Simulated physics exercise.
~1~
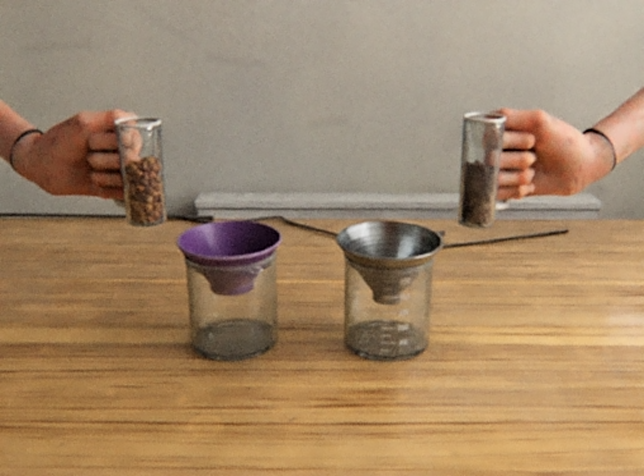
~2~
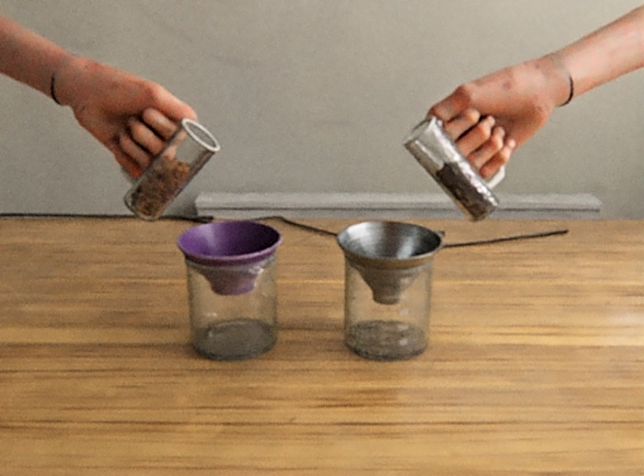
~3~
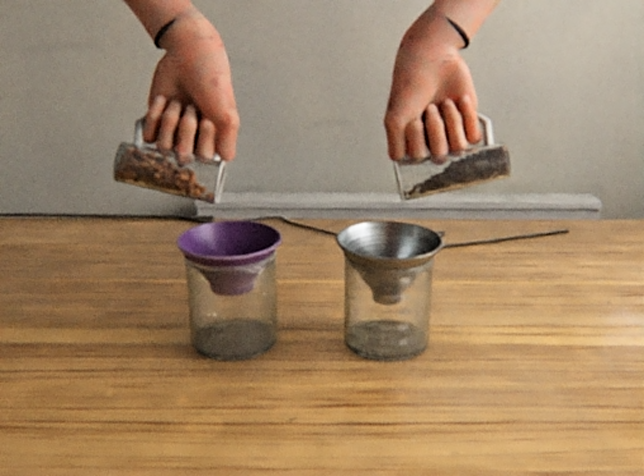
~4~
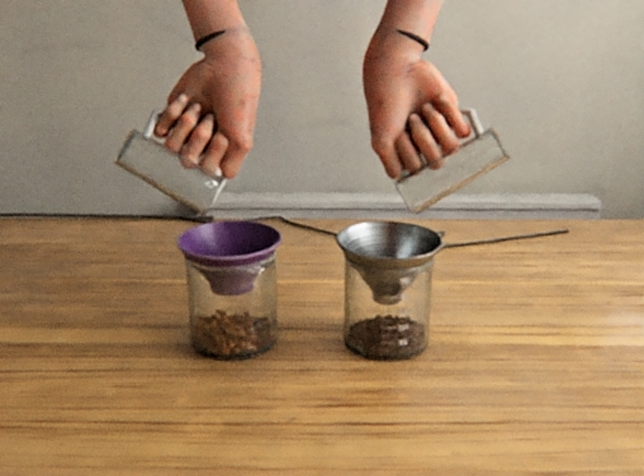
The clip shows two hands tipping small glass cups of brown pieces over a purple funnel on the left and a metallic one on the right, each set in a clear jar, until both cups are empty and the pieces lie in the jars.
